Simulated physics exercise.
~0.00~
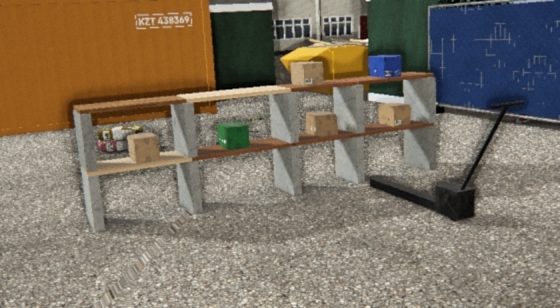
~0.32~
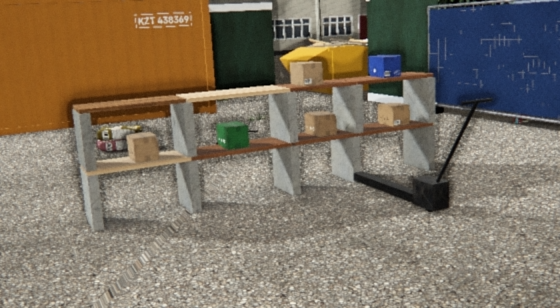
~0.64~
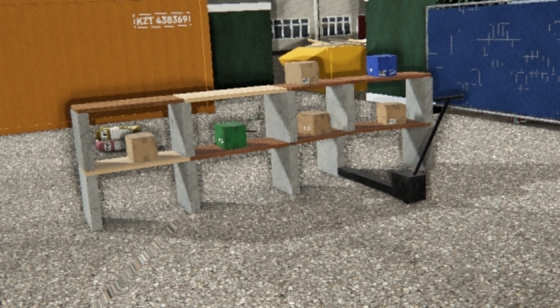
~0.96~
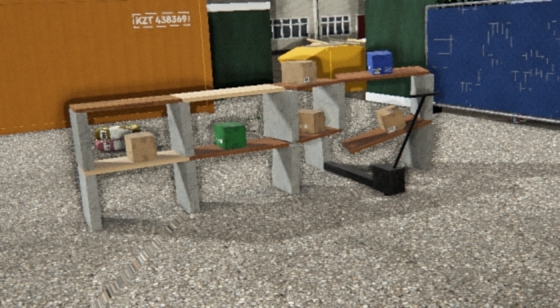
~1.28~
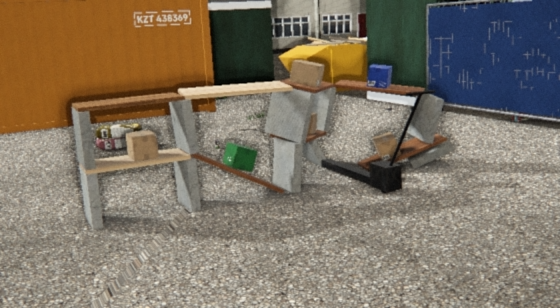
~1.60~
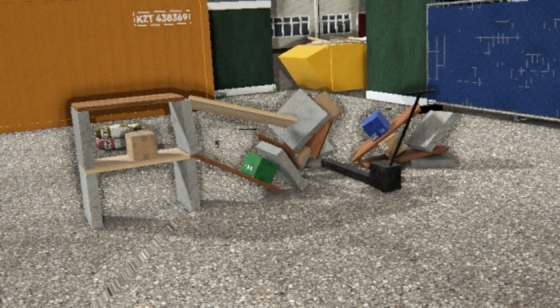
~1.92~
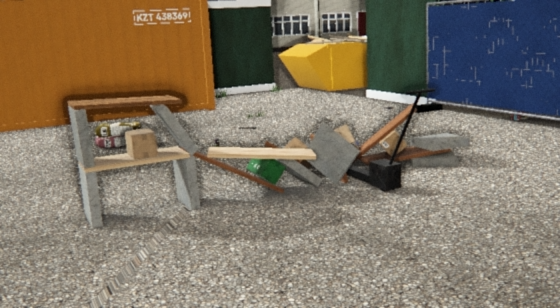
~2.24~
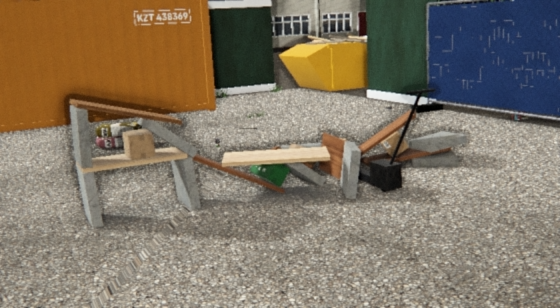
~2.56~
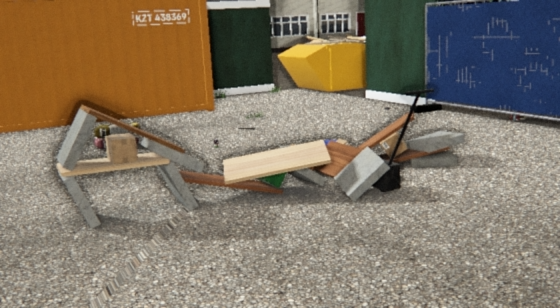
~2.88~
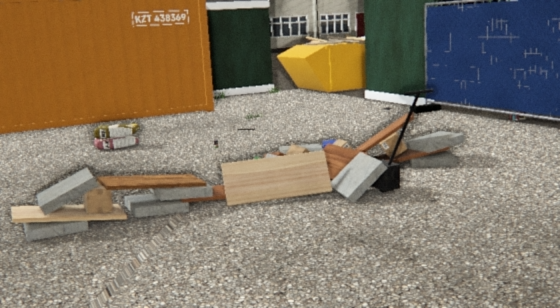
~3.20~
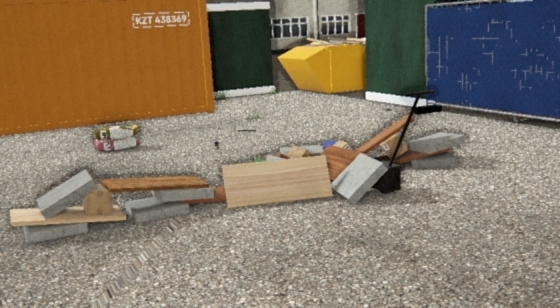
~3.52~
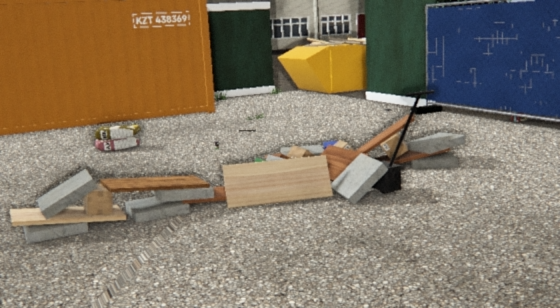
A two-tier shelf of blocks and boards collapses from right to left as a jack pushes in.
